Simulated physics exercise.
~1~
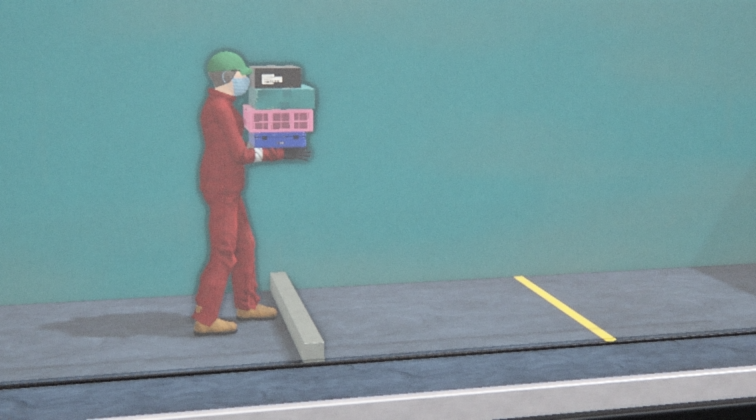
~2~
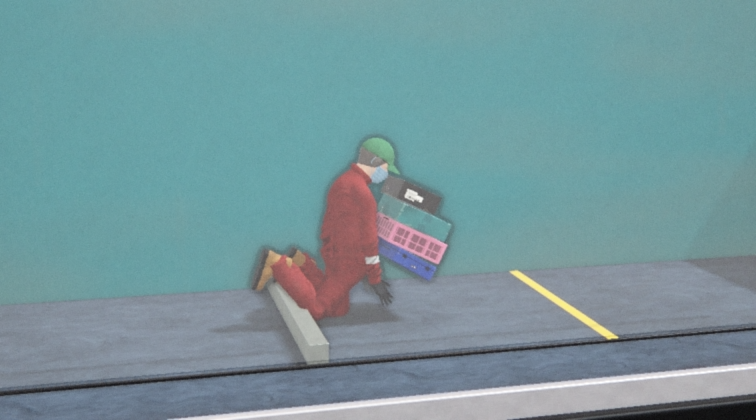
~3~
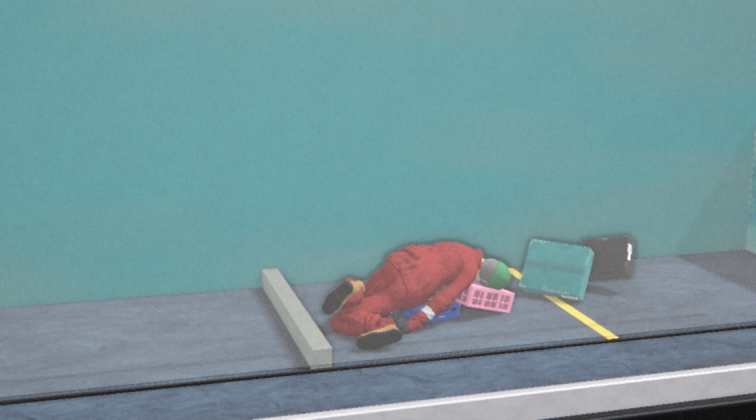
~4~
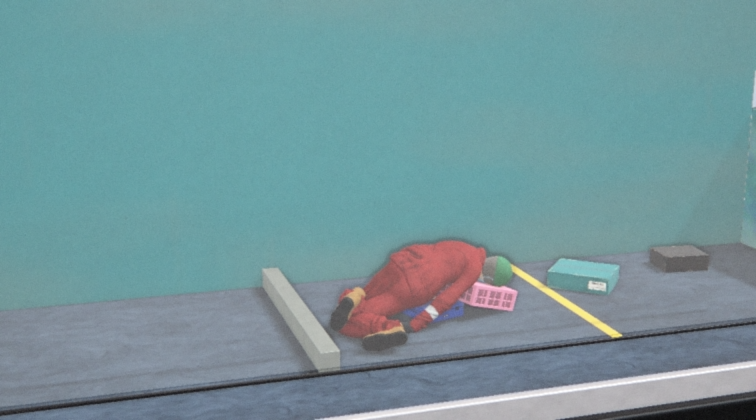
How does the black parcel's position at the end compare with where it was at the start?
At the start the black parcel is on top of the stack in the person's arms at the left, and at the end it lies on the floor at the far right, beyond the yellow line and the teal carton.
